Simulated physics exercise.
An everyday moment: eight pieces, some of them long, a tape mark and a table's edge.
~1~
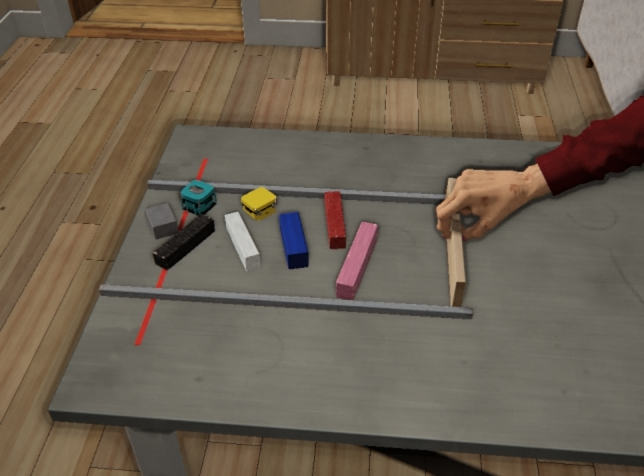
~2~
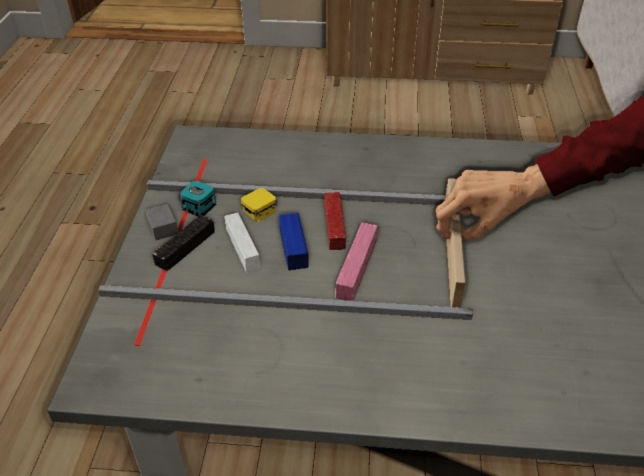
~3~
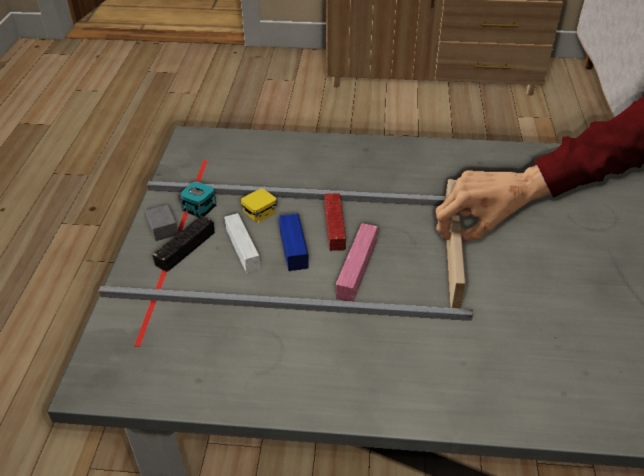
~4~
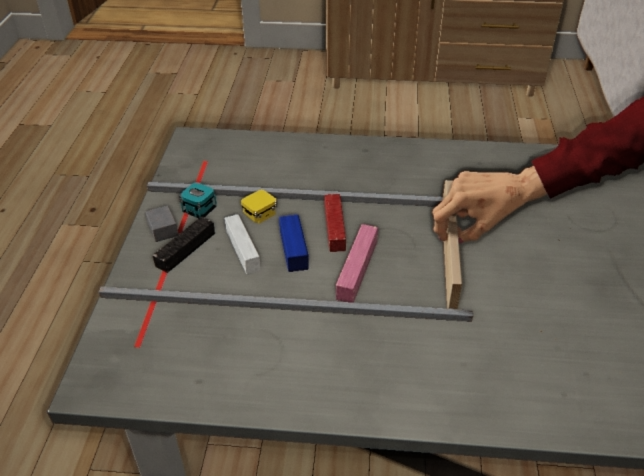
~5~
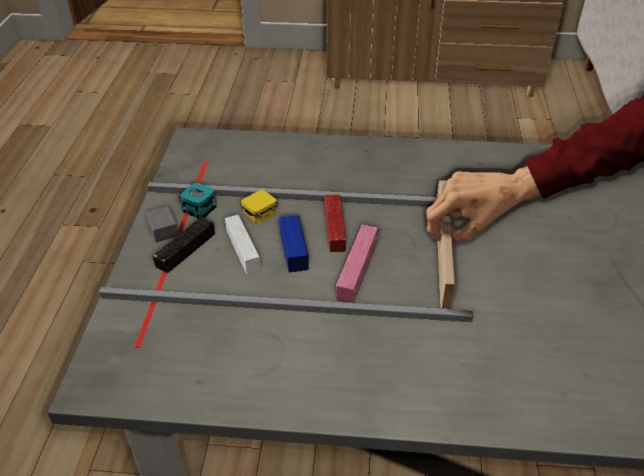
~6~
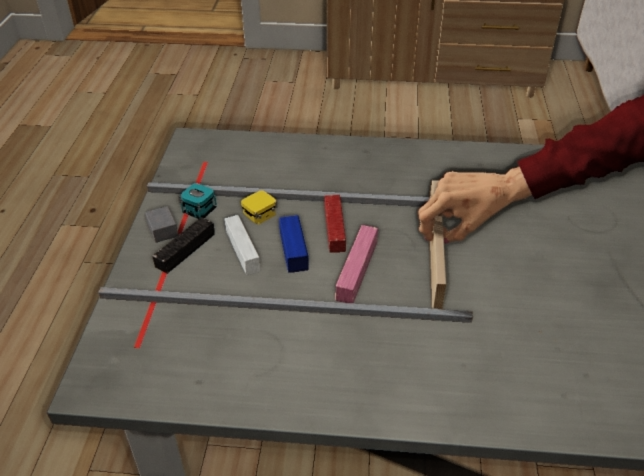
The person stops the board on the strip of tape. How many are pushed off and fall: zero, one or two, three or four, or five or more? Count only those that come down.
Outcome: The number that fall off is three or four.
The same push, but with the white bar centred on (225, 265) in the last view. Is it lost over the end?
It remains up.
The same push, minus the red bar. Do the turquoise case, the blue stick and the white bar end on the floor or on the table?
The turquoise case stays on; the blue stick stays on; the white bar survives.
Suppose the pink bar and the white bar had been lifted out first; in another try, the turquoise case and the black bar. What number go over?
2 in the first case, 1 in the second.
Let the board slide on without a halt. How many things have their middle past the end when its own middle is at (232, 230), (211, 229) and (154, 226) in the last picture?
Place by place, 0, 1 and 6.
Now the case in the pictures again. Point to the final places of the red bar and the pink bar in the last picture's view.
The red bar stops around (166, 211); the pink bar around (160, 251).
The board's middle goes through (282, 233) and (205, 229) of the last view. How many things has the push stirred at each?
6 and 8.
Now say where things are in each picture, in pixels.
The first frame shows grey block (162, 221); turquoise case (198, 198); black bar (185, 241); board (454, 240); tape (176, 238).
The second frame shows turquoise case (198, 199); yellow case (259, 206).
The third frame shows black bar (185, 243); red bar (335, 221).
The fourth frame shows grey block (162, 223); blue stick (294, 243).
The fifth frame shows turquoise case (199, 201); board (445, 242).
The sixth frame shows grey block (162, 224); turquoise case (198, 201); black bar (185, 245); board (437, 242); tape (176, 241).
Soon after, none off yet; grey block at rest near (162, 224); turquoise case at rest near (198, 201); black bar at rest near (185, 245).
Then, none off yet; grey block at rest near (162, 224); turquoise case at rest near (198, 201); black bar moving near (177, 246).
Further on, none off yet; grey block moved about its own width near (127, 222); turquoise case moved well along near (157, 201); black bar moved about its own width near (140, 252).
At rest, the number that fall off is three or four; fallen, white bar, black bar, turquoise case and grey block.
